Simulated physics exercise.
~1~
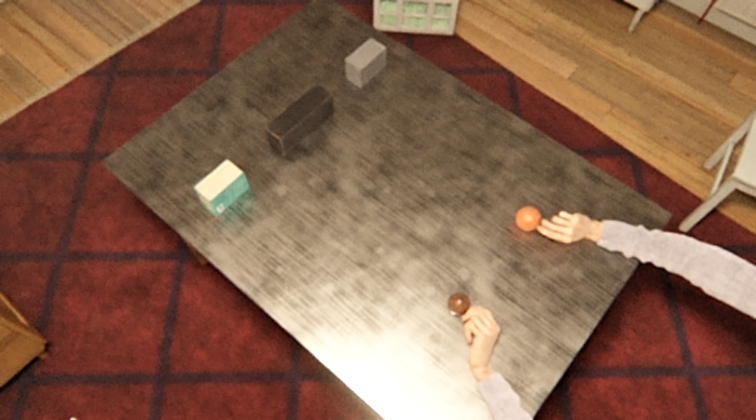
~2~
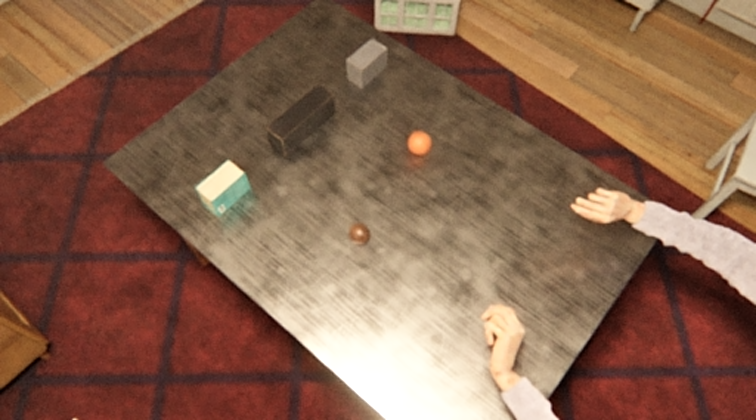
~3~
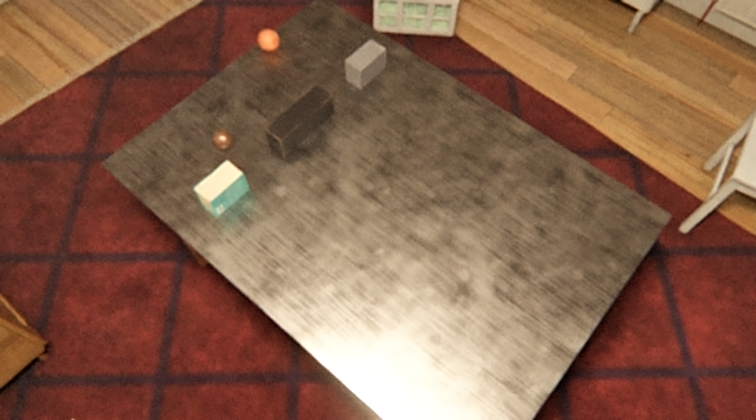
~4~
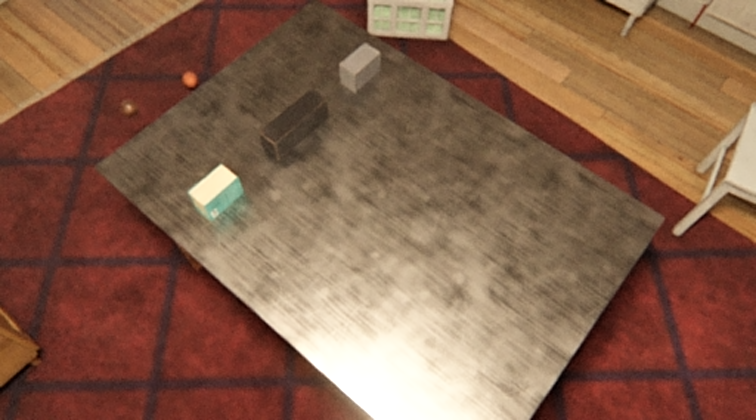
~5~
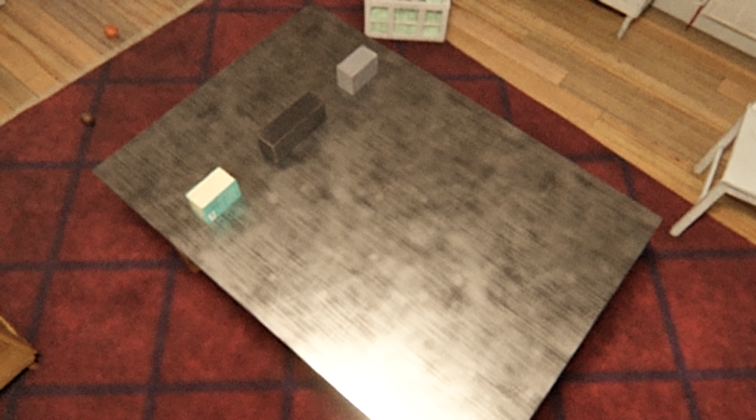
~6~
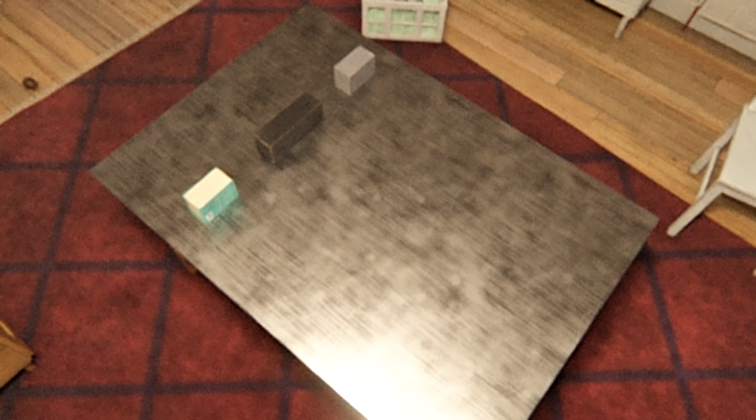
Two hands releasing an orange and a small brown ball, which roll left between blocks, off the table and out of view.
